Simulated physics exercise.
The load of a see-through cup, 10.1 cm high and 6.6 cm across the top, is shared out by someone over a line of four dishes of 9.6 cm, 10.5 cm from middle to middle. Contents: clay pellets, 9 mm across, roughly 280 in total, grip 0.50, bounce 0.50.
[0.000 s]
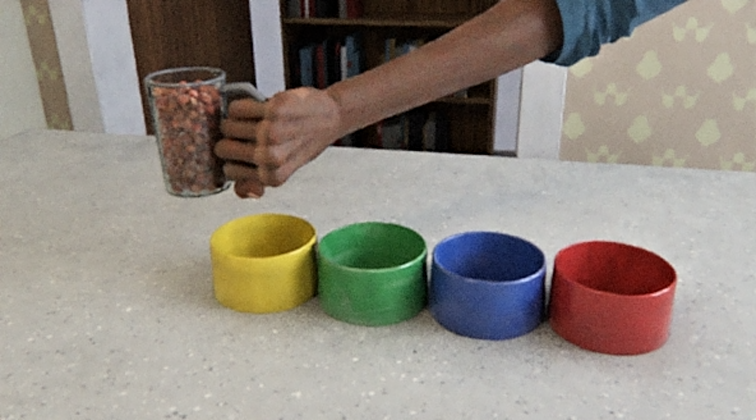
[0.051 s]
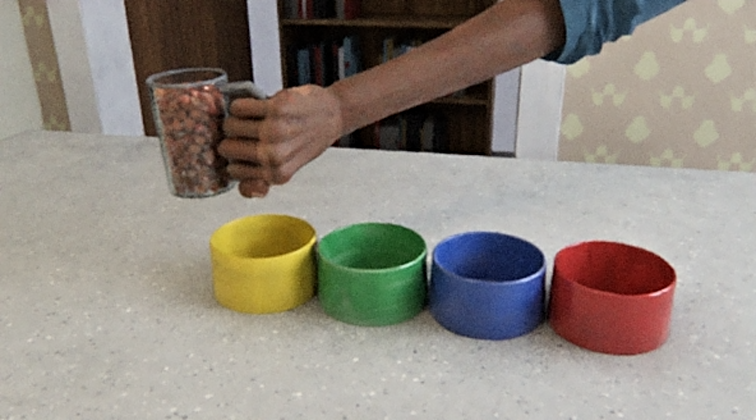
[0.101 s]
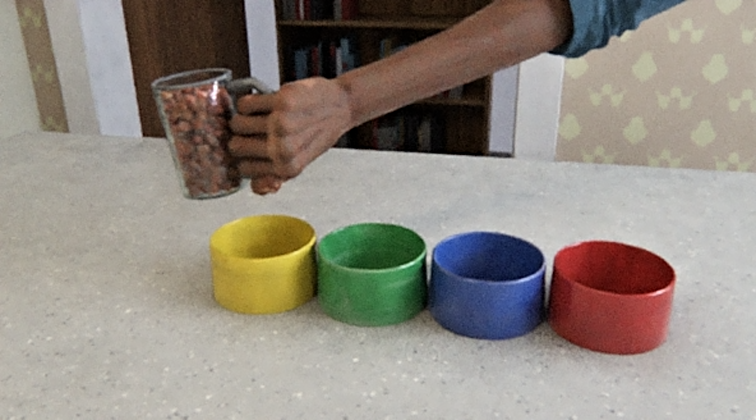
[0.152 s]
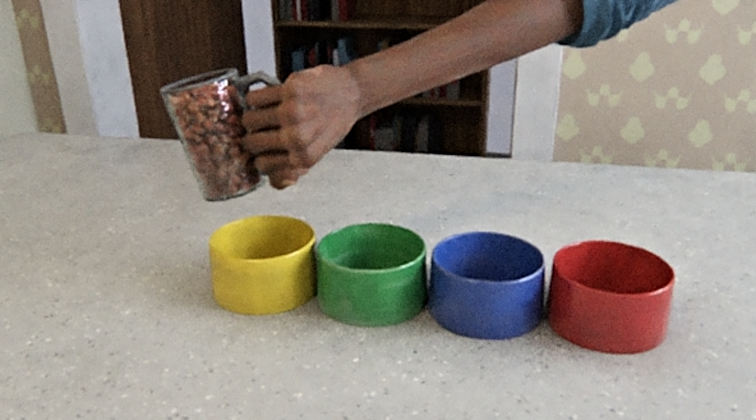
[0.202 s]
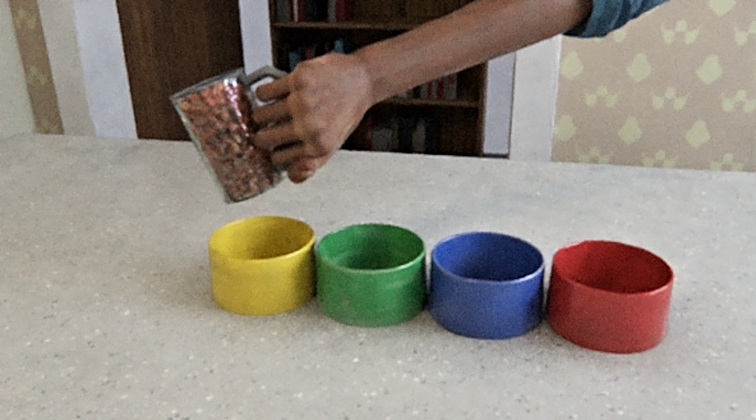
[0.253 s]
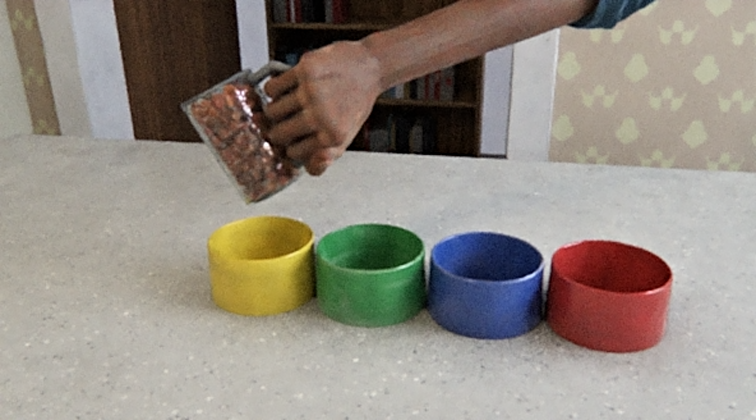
A hand held a clear glass mug of reddish-brown pellets above a row of yellow, green, blue and red dishes, then moved it a little to the right while tilting it to the left.
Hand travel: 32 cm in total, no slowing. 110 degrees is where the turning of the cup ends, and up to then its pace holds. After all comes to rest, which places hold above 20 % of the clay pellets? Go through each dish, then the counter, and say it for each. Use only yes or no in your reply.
Red: No; blue: Yes; green: Yes; yellow: No; counter: No.
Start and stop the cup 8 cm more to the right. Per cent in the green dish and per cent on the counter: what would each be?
I'd expect green at 0 and the counter at 10.
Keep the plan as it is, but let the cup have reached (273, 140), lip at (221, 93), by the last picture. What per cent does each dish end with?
In the end red holds 0, blue holds 100, green holds 0, yellow holds 0.
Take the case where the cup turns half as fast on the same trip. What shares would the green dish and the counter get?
It would be green 0 and counter 0.
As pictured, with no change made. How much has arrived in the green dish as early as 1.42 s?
Estimate: Near 30 %.
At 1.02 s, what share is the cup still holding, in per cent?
About 65 per cent.
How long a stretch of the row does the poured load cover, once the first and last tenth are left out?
That stretch measures near 13 centimetres.
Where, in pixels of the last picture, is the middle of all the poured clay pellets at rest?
Look around (458, 289) in the last picture.
Then, at 0.71 s, tilt 93 degrees; cup holds 95 %.
After 1.02 s, tilt 110 degrees; cup holds 65 %, green 25 %.
After 1.42 s, tilt 110 degrees; cup holds 35 %, blue 30 %, green 30 %.
In the end, at 2.9 s, red 0 %, blue 65 %, green 30 %, yellow 0 %, counter 5 %.
